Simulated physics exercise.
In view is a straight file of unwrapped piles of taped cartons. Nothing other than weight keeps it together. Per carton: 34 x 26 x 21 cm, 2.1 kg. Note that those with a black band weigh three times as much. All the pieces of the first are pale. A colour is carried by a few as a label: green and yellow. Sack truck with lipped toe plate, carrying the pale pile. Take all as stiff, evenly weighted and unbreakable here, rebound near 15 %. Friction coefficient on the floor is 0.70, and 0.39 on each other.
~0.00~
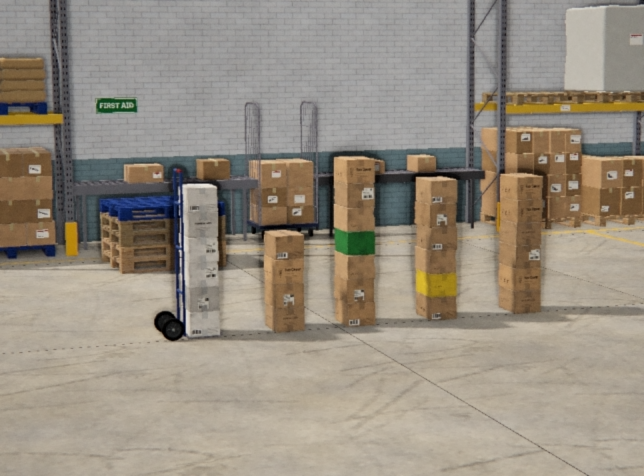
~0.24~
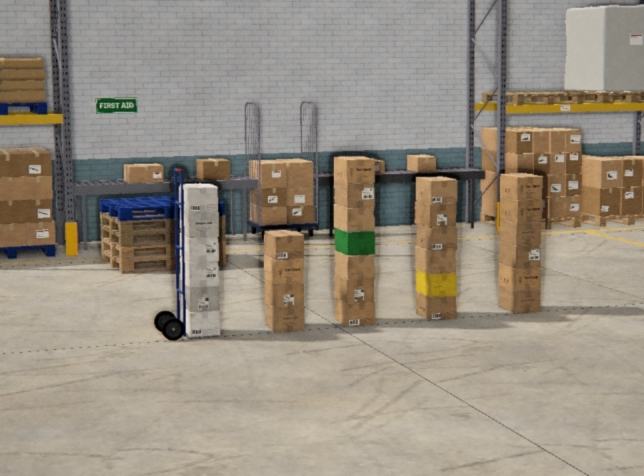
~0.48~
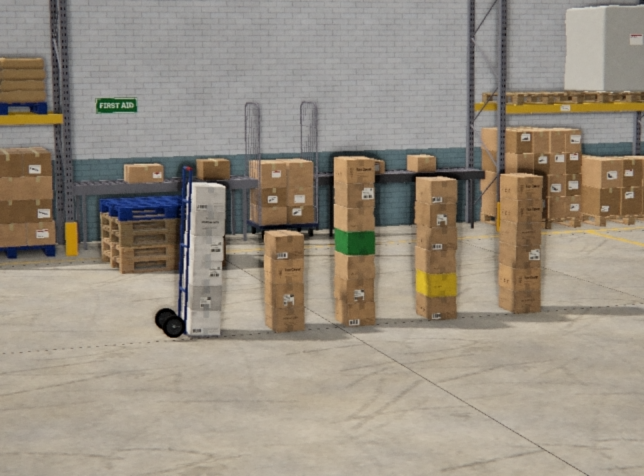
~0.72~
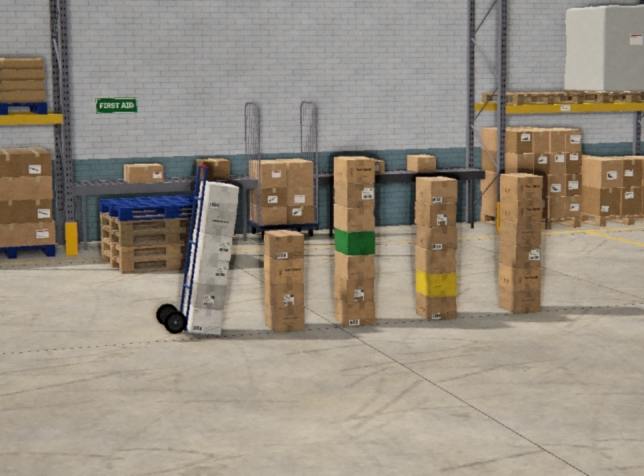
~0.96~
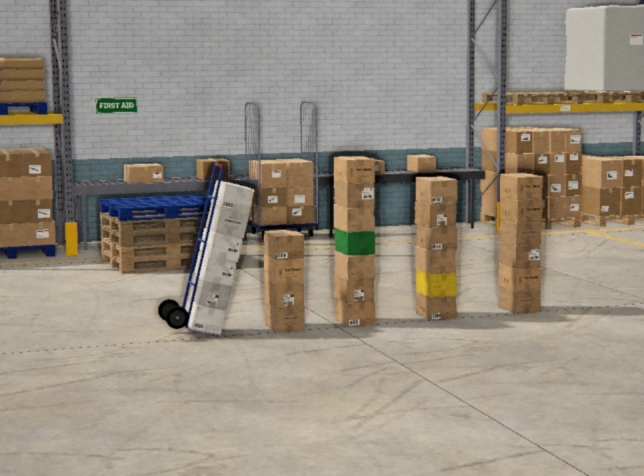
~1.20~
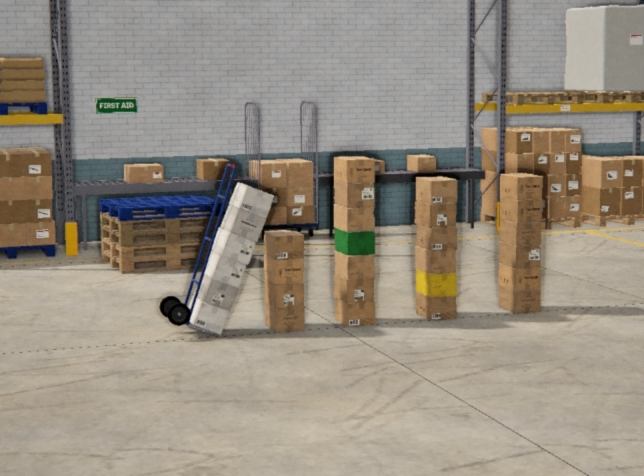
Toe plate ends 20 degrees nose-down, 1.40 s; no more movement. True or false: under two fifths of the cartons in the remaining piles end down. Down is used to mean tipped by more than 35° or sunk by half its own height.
False.
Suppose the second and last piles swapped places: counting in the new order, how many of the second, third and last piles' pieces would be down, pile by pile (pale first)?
Down tally in the new order: Second = 6, third = 7, last = 3.
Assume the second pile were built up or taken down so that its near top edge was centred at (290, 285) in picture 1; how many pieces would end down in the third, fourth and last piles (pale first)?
Result: Third pile 0, fourth pile 0, last pile 0.
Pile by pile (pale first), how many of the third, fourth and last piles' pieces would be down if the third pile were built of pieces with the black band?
Pieces down: Third pile 0, fourth pile 0, last pile 0.
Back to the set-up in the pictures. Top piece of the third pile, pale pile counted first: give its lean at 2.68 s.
I'd say it's at some 20° by then.
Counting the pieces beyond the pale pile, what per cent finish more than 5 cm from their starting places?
The share is 95 %.
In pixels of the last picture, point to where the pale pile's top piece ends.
Roughly at (404, 268).
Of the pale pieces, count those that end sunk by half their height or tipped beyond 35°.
6 pieces.
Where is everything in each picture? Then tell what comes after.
In the first picture (each place is the centre of the face we see best), truck frame (182, 205) 0° forward; green carton (362, 244); yellow carton (444, 285); the others all in place.
The second picture shows truck frame (182, 205) 0° forward; green carton (362, 244).
The third picture shows truck frame (190, 203) 3° forward, top of the pale pile leaning 3°; green carton (362, 244); the others all in place.
The fourth picture shows truck frame (202, 200) 9° forward, top of the pale pile leaning 9°; green carton (362, 244); the others all in place.
The fifth picture shows truck frame (215, 199) 14° forward, top of the pale pile leaning 15°; yellow carton (444, 285); the others all in place.
The sixth picture shows truck frame (226, 199) 19° forward, top of the pale pile leaning 23°; yellow carton (444, 285); green carton (362, 244); the others all in place.
By 1.76 s, 6 of the pale pile down; none of the 23 other cartons down, 4 disturbed.
By 2.68 s, 6 of the pale pile down; 4 of the 23 other cartons down; green carton tilted 30°, 7 cm lower.
By 3.26 s, 6 of the pale pile down; 16 of the 23 other cartons down; yellow carton tilted 44°, 11 cm lower; green carton tilted 32°, 34 cm lower.
By 3.80 s, 6 of the pale pile down; 21 of the 23 other cartons down; yellow carton on its side; green carton tilted 33°, 38 cm lower.
When it is over (5.3 s), 6 of the pale pile down; 21 of the 23 other cartons down; yellow carton on its side; green carton tilted 30°, 41 cm lower. That is 91 per cent. In pixels of the last frame, middles, yellow carton near (479, 299), green carton near (458, 281).
